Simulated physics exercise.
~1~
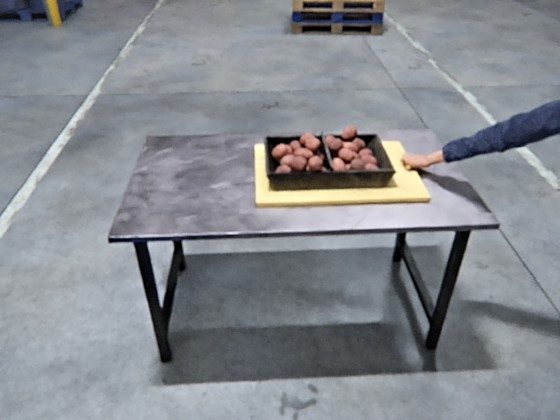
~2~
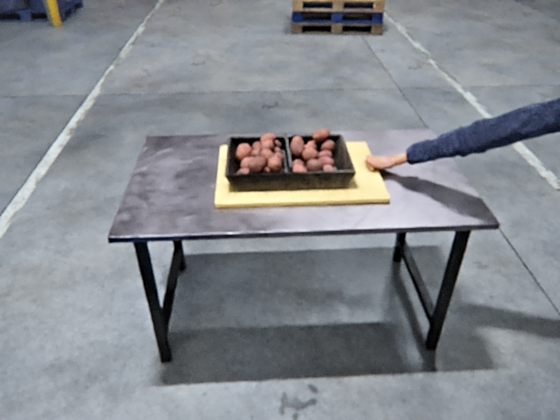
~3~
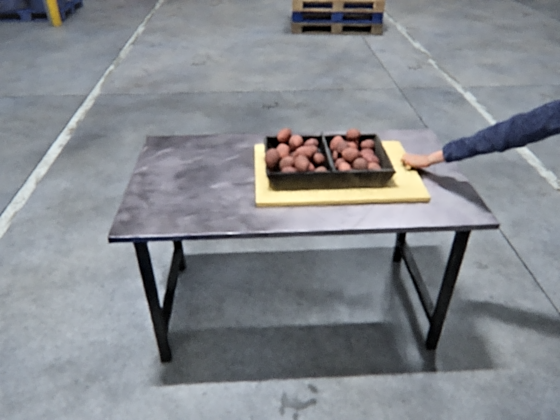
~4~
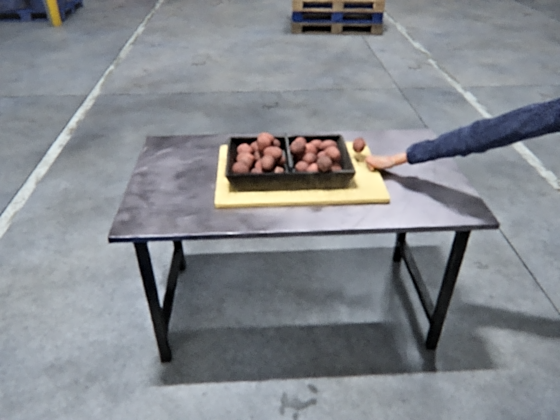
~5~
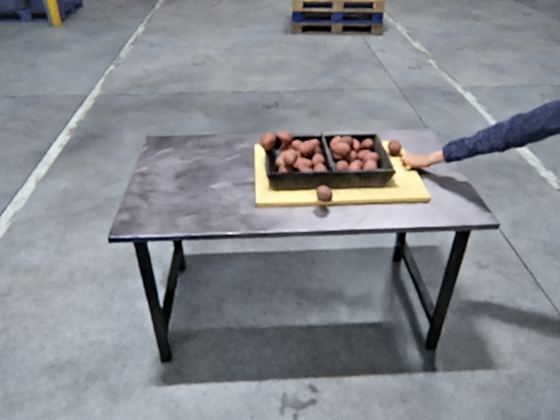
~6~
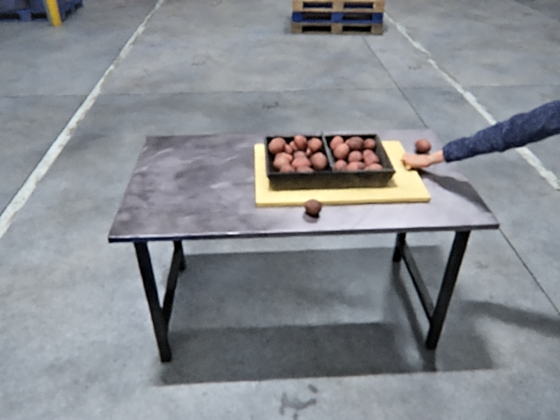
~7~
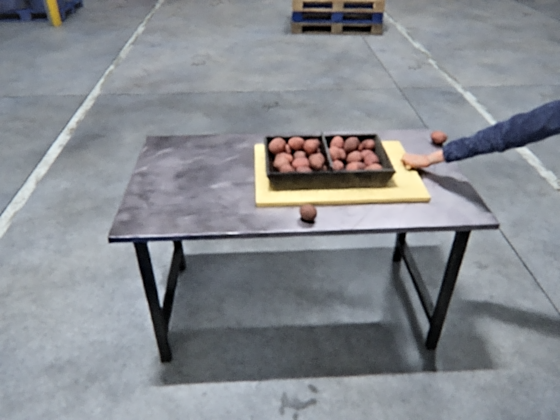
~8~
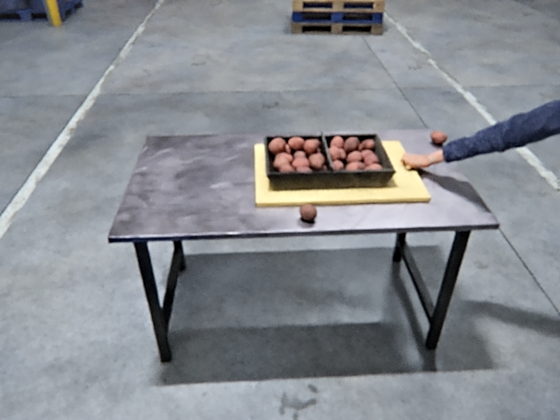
A black box heaped with red potatoes and fixed to a yellow board sits on a dark table, a hand gripping the board's right end. The hand pushes the board left, then pulls it back right, and the potatoes shift but stay in. It pushes left again, and one potato comes out beside the hand. As the board returns right, another drops in front of the box. The board stops, and the two loose potatoes roll apart, one rightward behind the hand, one toward the table's front edge. Both come to rest on the table, the box still full of the others.
